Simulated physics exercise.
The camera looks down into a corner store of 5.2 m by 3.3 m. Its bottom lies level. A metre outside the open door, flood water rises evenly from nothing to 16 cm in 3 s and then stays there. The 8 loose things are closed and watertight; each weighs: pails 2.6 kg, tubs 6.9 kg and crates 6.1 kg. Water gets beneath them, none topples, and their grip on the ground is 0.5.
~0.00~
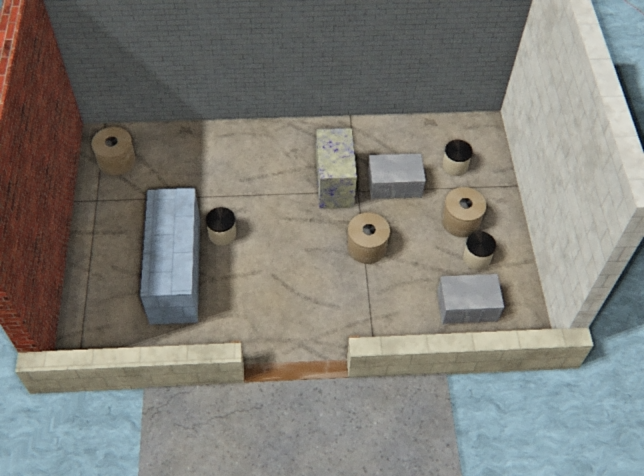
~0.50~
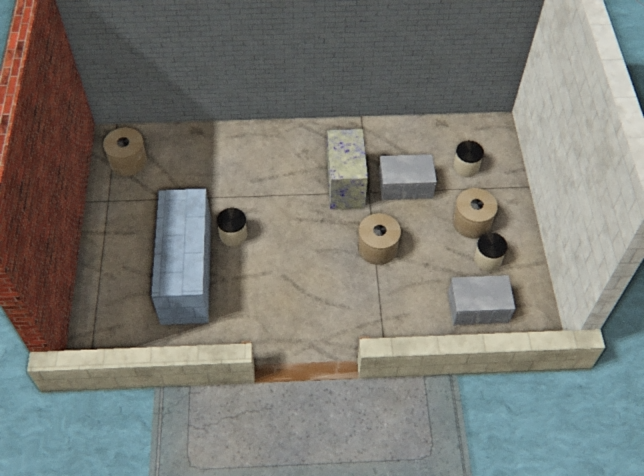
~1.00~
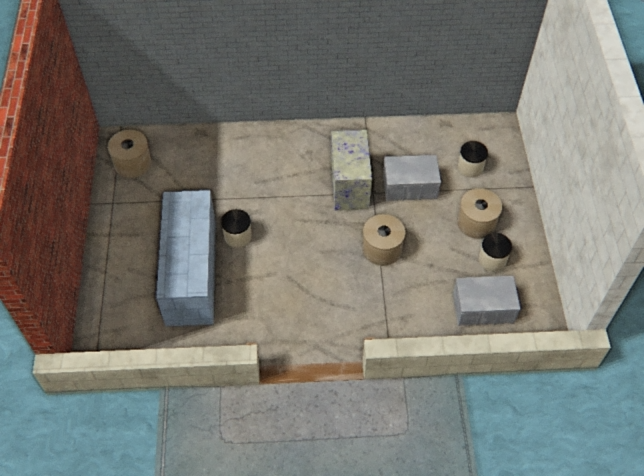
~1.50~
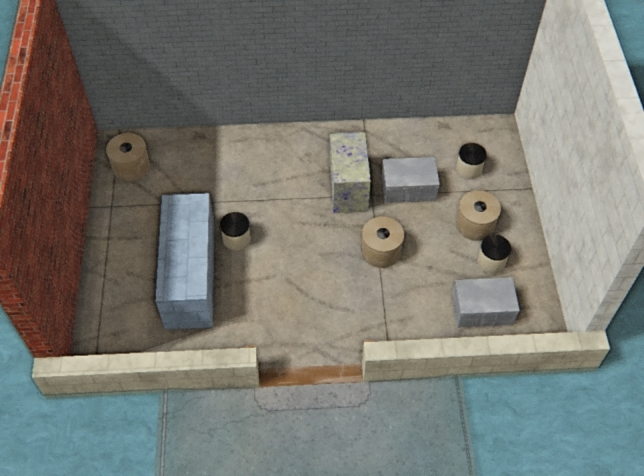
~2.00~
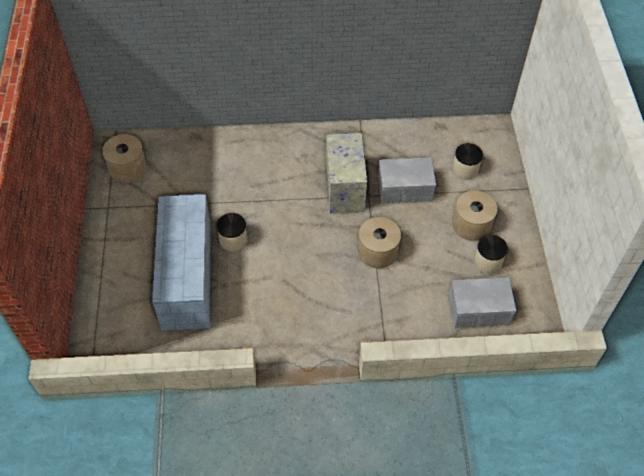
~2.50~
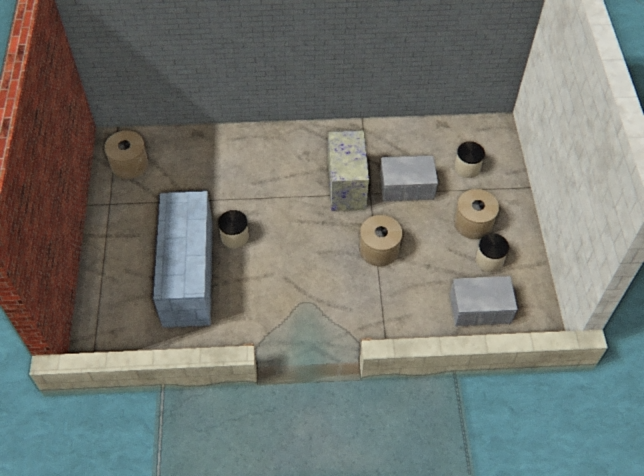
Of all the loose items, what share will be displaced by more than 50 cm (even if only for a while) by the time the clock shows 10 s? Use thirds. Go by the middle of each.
It is one to two thirds.
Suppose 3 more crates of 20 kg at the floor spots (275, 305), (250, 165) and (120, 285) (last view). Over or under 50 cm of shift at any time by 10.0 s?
In that order: Over, short of it, under.
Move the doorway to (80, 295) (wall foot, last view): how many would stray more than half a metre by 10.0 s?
In that case 1 of them.
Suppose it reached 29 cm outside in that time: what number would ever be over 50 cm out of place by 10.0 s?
In that case 8 of them.
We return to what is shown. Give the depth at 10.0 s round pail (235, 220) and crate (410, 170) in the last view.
About 3 and 8 cm.
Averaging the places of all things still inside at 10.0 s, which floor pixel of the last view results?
At about (406, 225).
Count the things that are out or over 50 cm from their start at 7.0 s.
By then 3.
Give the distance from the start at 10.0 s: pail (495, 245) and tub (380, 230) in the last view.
In that order: 10 cm, 150 cm.
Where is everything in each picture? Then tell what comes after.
In the first picture, a pail at (459, 150) rests on the ground; a tub at (466, 203), on the bottom; water covers 0.0 m2; 0 of 8 have shifted.
In the second picture, a pail at (470, 151), on the bottom; a tub at (477, 205), on the bottom; water covers 0.0 m2; 0 of 8 have shifted.
In the third picture, a pail at (474, 151) rests on the ground; a tub at (482, 205), on the bottom; 0.0 m2 under water; 0 of 8 have shifted.
In the fourth picture, a pail at (473, 153) rests on the ground; a tub at (480, 207) rests on the ground; 0.0 m2 under water; 0 of 8 have shifted.
In the fifth picture, a pail at (469, 153), on the bottom; a tub at (477, 207), on the bottom; 0.0 m2 under water; 0 of 8 have shifted.
In the sixth picture, a pail at (471, 152), on the bottom; a tub at (478, 205) rests on the ground; 0.5 m2 under water; 0 of 8 have shifted.
After 3.5 s 0 of 8 are over 50 cm from their spots; 0 afloat.
After 4.5 s 0 of 8 are over 50 cm from their spots; 0 afloat.
After 7.0 s 3 of 8 are over 50 cm from their spots; 2 afloat.
After 10.0 s 5 of 8 are over 50 cm from their spots, and 5 have been at some point; 5 afloat.
